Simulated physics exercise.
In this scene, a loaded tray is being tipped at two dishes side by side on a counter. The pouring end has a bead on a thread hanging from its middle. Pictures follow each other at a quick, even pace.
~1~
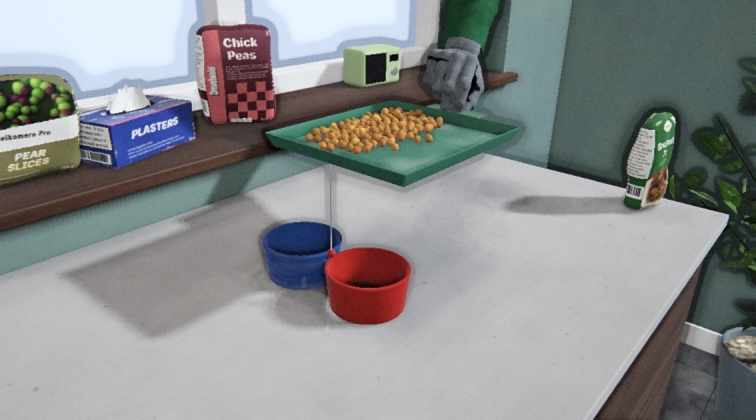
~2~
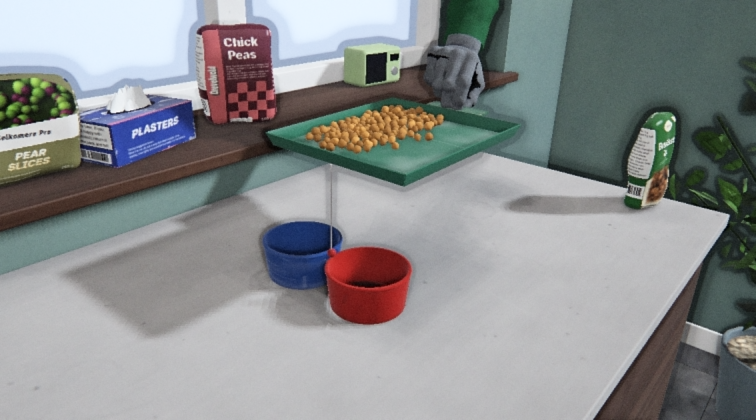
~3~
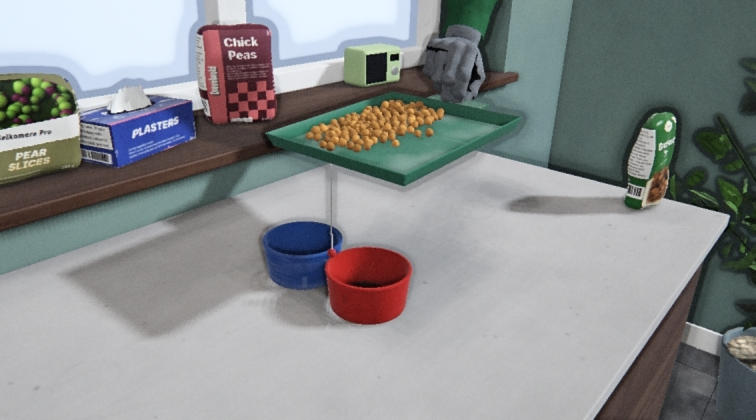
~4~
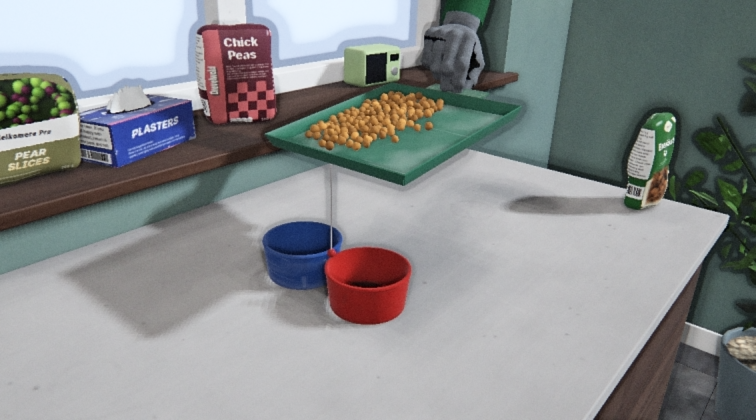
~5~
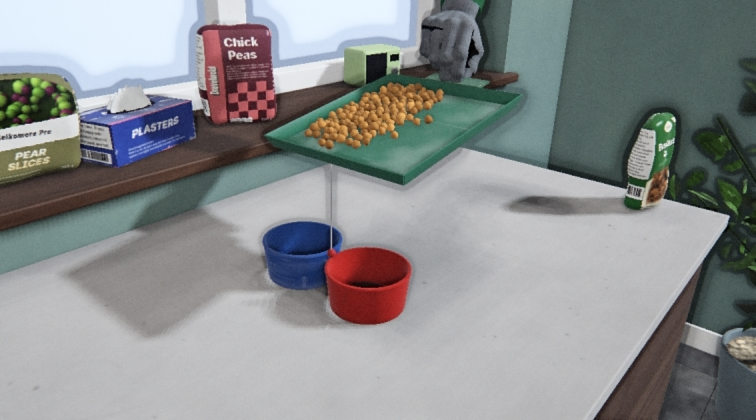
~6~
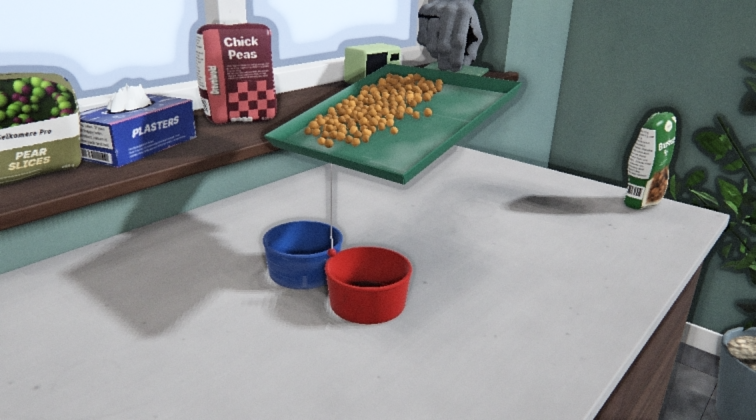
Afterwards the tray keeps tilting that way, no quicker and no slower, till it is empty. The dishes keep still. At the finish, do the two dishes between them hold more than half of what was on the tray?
No.
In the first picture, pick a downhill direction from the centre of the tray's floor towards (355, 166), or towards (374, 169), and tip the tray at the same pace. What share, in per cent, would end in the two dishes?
About 0 % and 0 %.
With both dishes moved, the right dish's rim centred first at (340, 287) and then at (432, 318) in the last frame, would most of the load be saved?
Well, the bulk the first time and the minor share the second time.
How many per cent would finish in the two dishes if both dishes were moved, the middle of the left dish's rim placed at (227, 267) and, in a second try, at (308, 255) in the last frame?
In order, 40 % and 30 %.
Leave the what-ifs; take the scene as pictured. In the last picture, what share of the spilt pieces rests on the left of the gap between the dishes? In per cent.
Close to 100 per cent of the spill, I think.
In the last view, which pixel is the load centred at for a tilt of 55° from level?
The load is centred around (315, 129).
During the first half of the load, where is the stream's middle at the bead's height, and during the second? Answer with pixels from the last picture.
First close to (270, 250), next close to (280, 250).
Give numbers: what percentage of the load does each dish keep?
So the left dish gets 0 % of the load, while the right one gets 0 %.
Shortly afterwards, tray tipped steeply; all but a few on the tray; only a few outside both; only a few in the air.
Next, tray tipped right over; near a quarter on the tray; near a third outside both; near a third in the air.
Some moments later, tray tipped past a quarter turn; only a few in the right dish; only a few in the left dish; all but a few outside both.
In the end, tray tipped past a quarter turn; only a few in the right dish; only a few in the left dish; all but a few outside both.
